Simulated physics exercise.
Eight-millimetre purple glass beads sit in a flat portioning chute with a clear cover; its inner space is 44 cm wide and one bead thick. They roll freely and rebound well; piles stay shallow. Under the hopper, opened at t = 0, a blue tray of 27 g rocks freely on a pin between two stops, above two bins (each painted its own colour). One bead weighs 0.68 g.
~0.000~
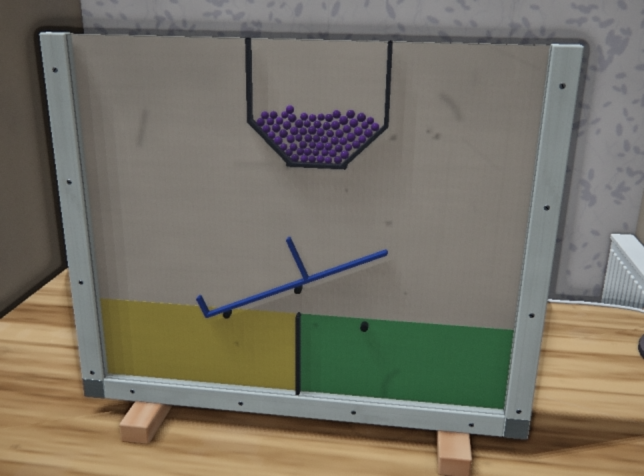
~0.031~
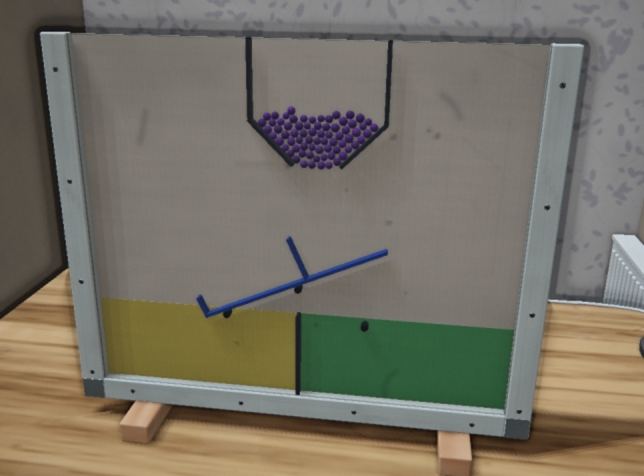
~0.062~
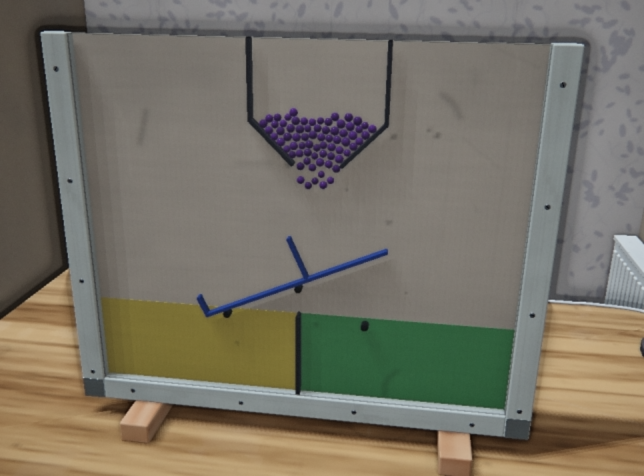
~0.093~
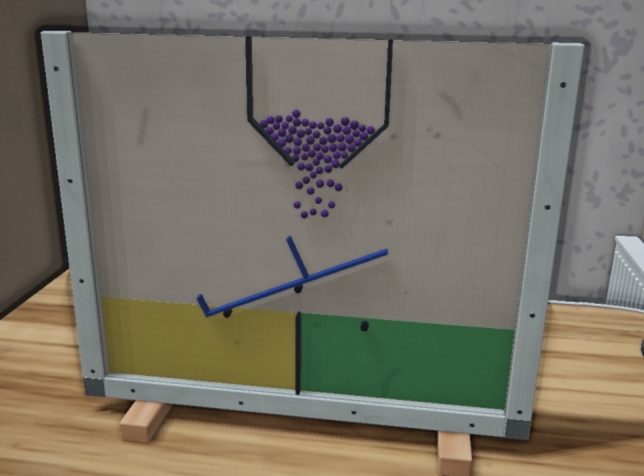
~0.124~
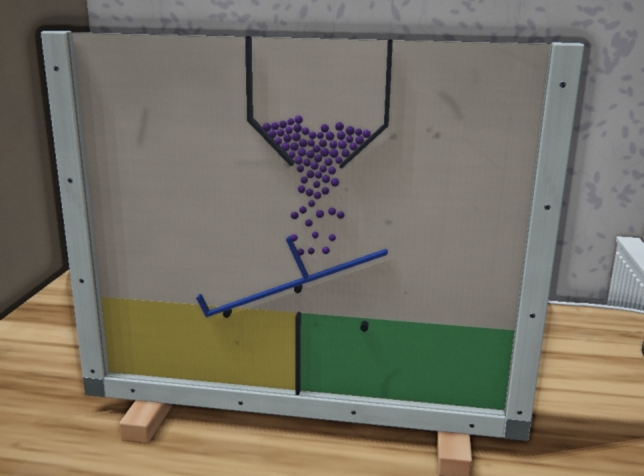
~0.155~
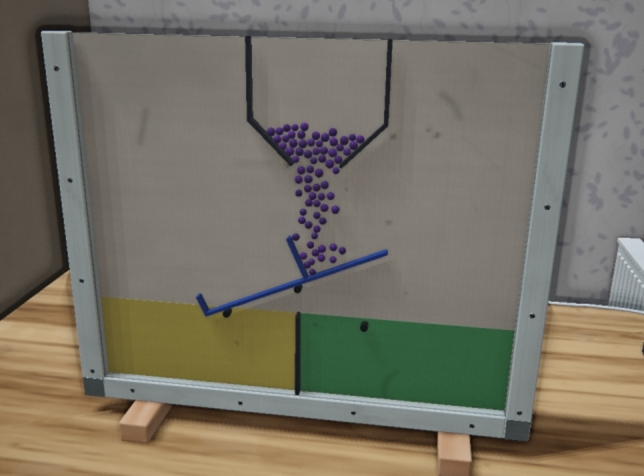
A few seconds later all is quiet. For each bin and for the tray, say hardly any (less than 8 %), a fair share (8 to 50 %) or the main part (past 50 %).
At rest, yellow bin hardly any, green bin the main part, tray a fair share.
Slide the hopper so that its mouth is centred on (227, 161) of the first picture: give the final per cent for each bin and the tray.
Yellow bin: 40; green bin: 0; tray: 60.
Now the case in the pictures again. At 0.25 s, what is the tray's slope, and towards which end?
About 15°, left end down.
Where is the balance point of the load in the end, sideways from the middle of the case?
About 9 cm to the right.
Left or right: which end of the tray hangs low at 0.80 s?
The right end.
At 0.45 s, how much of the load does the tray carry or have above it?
Some 55 per cent.
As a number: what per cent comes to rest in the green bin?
About 80 per cent.
After 0.45 s, 100 % have left the hopper; tray right end down 28°; on or over it 55 %, past it to the left 0 %, to the right 45 %.
After 0.80 s, 100 % have left the hopper; tray right end down 21°; on or over it 20 %, past it to the left 0 %, to the right 80 %.
All still by 1.8 s, yellow bin 0 %, green bin 80 %, tray 20 %; tray left end down 24°.
